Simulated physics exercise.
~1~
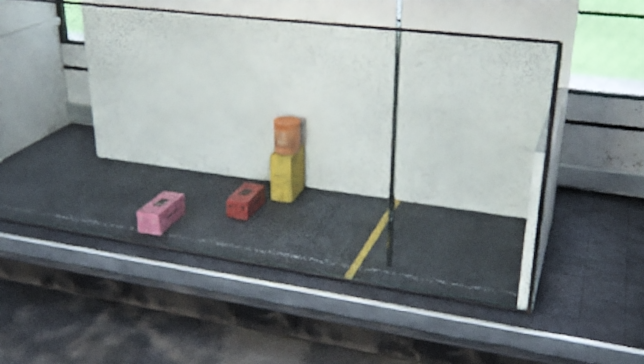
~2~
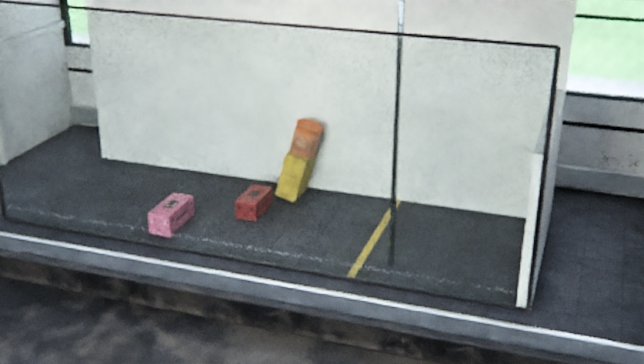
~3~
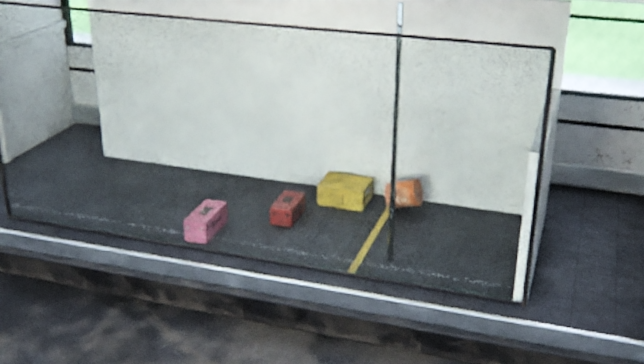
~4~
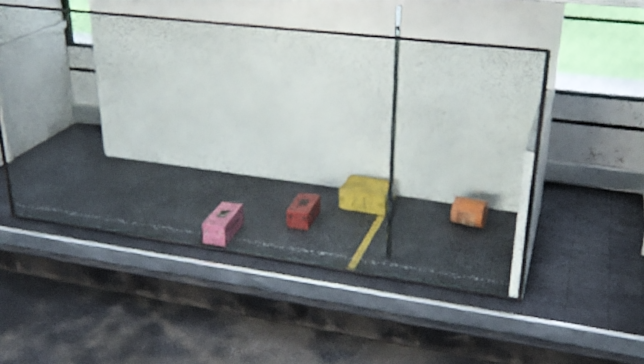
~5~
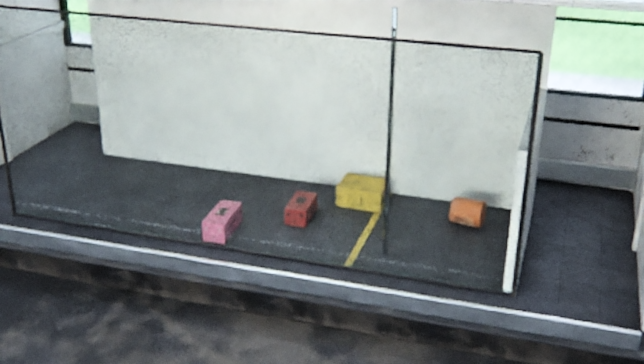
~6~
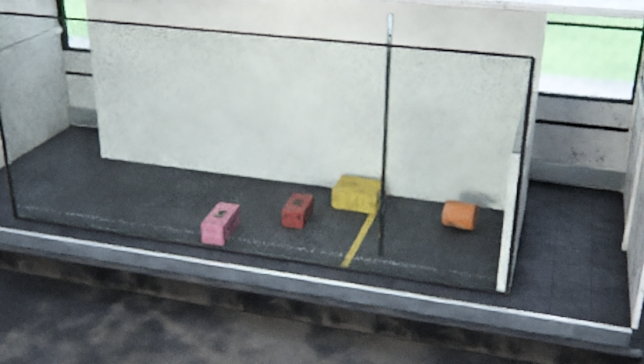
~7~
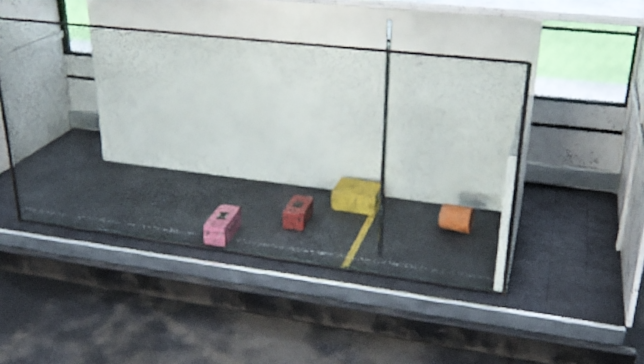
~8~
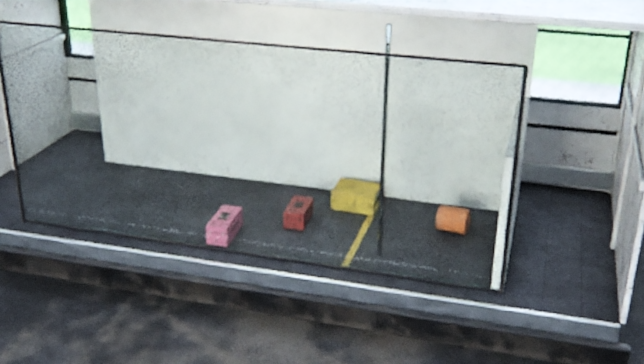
A yellow block topples right, spilling its orange topper, and rests short of the yellow line.
